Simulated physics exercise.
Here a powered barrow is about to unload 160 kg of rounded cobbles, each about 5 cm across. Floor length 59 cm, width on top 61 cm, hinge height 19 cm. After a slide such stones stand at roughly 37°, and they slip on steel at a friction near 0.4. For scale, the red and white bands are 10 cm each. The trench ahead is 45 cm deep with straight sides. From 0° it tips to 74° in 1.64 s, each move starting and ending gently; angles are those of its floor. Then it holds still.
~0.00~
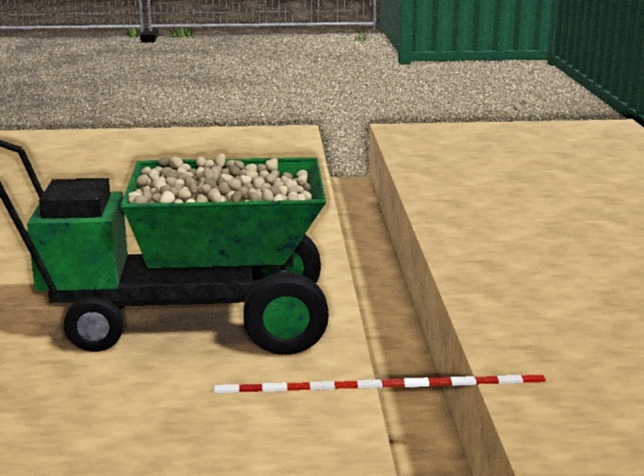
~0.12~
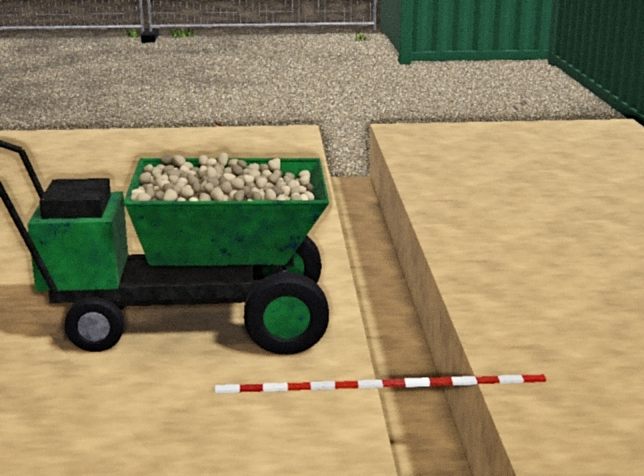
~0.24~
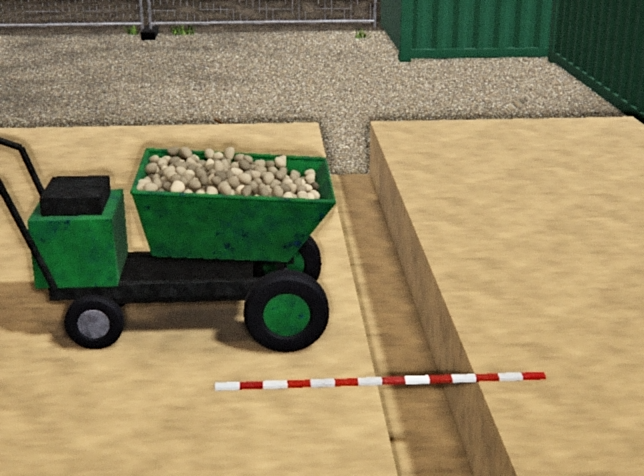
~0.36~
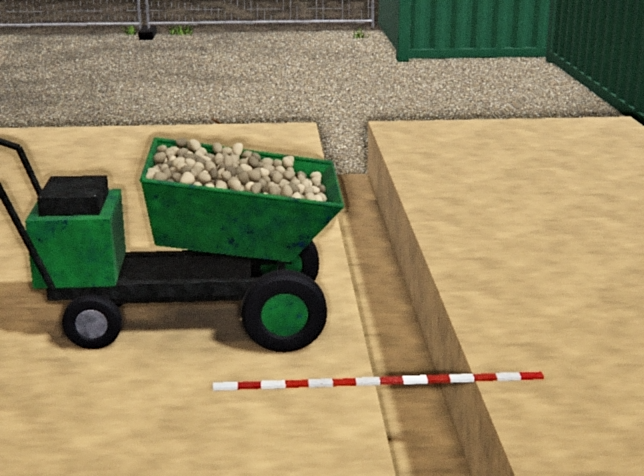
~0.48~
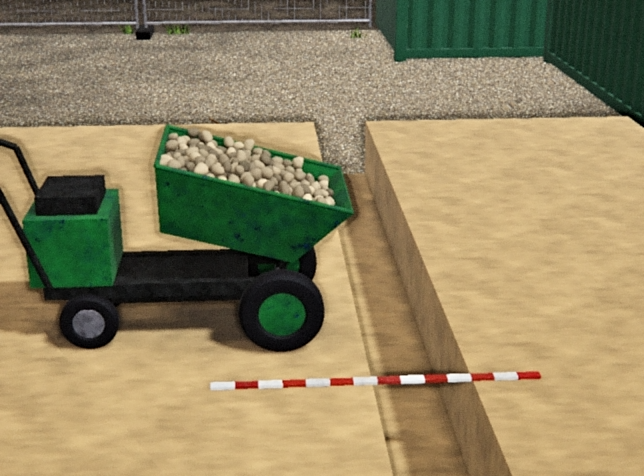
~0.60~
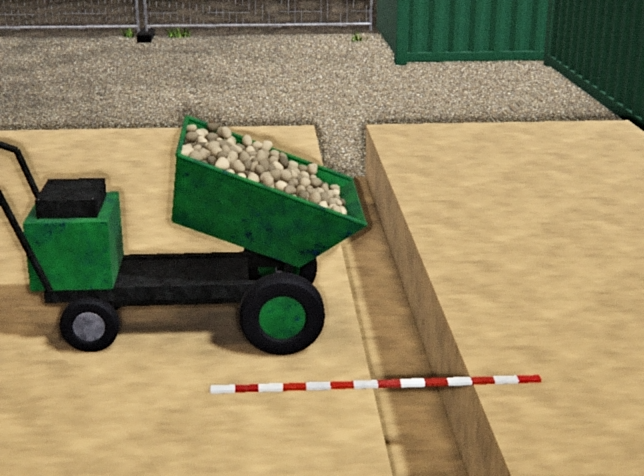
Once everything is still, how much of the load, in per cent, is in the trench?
About 75 per cent.
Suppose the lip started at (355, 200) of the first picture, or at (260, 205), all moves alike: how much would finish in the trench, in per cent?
About 50 and 100 per cent.
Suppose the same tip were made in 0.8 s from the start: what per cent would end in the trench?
It would be near 60 per cent.
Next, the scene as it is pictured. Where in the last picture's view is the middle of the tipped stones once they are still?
Around (424, 383).
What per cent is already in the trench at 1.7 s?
Some 35 per cent.
After 1.2 s the floor is at 62°; 97 % in the tray, 3 % in the trench; the foremost stones are at (431, 279).
After 1.7 s the floor is at 74°; 48 % in the tray, 33 % in the trench, 19 % past the trench; the foremost stones are at (556, 320).
After 2.1 s the floor is at 74°; 25 % in the tray, 50 % in the trench, 25 % past the trench; the foremost stones are at (608, 313).
After 4.0 s the floor is at 74°; 0 % in the tray, 75 % in the trench, 25 % past the trench; the foremost stones are at (619, 304).
